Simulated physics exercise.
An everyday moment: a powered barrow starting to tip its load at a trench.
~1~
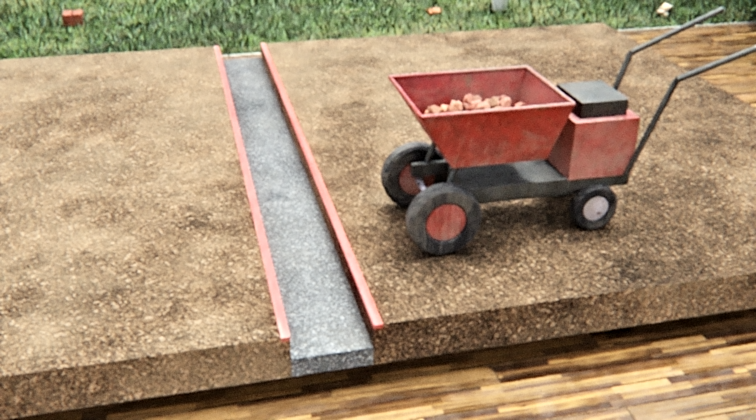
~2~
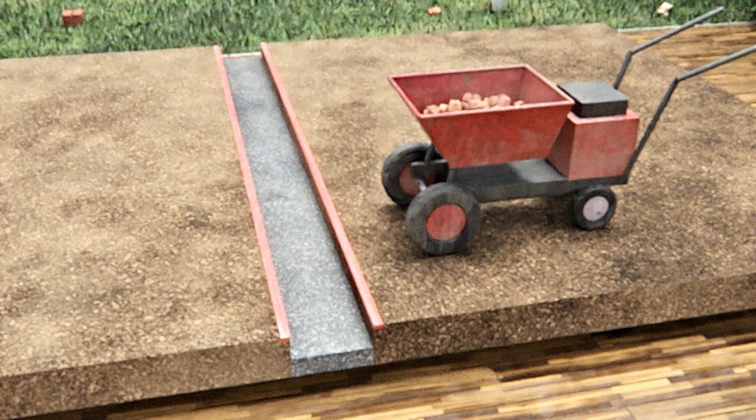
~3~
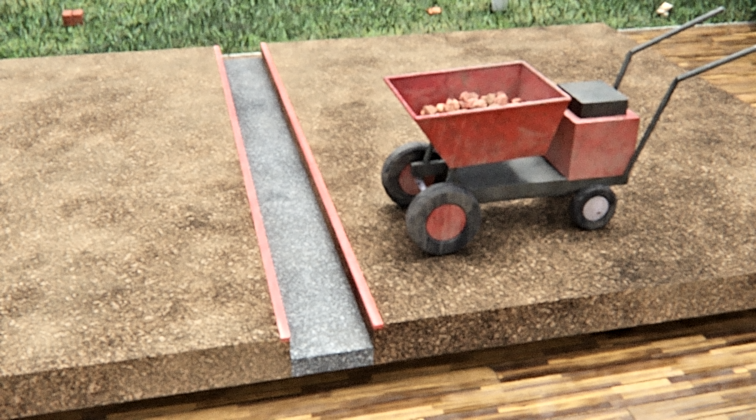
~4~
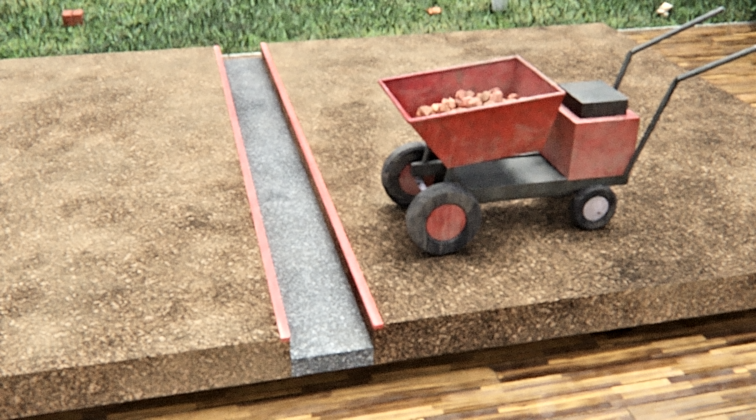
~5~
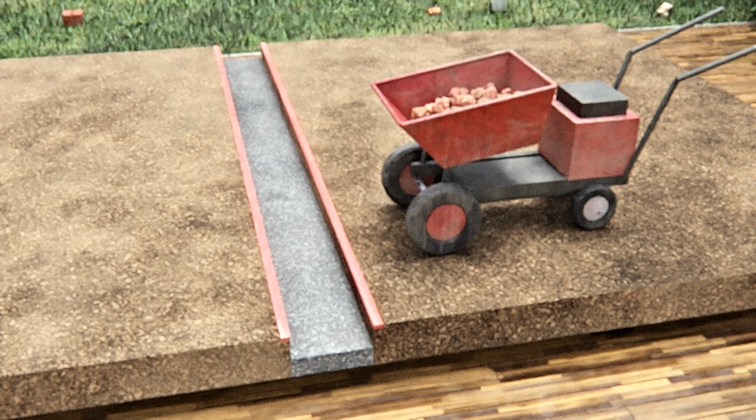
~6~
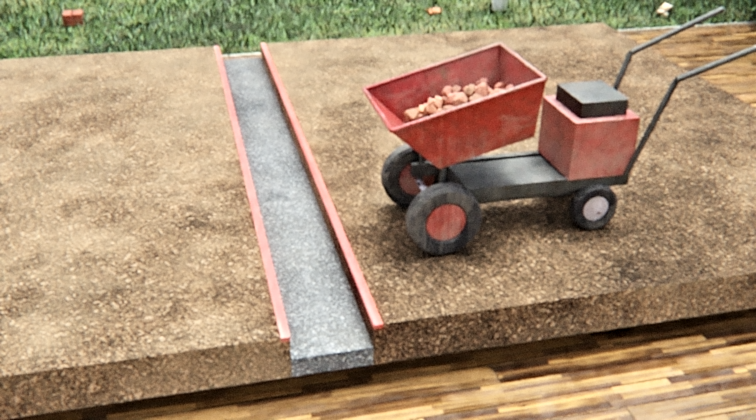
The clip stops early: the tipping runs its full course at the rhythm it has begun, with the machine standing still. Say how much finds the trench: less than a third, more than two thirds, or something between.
In the trench: More than two thirds.
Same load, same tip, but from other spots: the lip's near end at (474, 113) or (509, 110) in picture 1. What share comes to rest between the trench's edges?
In turn 70 and 30 in a hundred.
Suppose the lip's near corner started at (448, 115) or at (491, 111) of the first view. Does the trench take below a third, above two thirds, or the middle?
In turn: Over two thirds; in the middle band.
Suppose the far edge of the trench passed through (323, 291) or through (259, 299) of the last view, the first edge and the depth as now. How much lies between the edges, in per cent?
Near 20 % and 100 %.
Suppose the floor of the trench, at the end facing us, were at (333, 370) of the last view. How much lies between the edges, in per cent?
It comes to 100 per cent or so.
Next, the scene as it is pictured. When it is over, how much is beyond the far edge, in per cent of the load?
Close to 5 per cent.
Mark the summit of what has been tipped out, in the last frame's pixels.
Around (292, 229).
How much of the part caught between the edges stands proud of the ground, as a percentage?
About 20 per cent.
Just after the last frame, skip tipped steeply; every one in the skip.
A moment on, skip tipped right over; almost all in the skip; about a tenth in or heaped over the trench.
Further on, skip tipped right over; roughly a quarter in the skip; roughly two thirds in or heaped over the trench; about a tenth beyond it.
When it is over, skip tipped right over; almost all in or heaped over the trench; about a tenth beyond it.
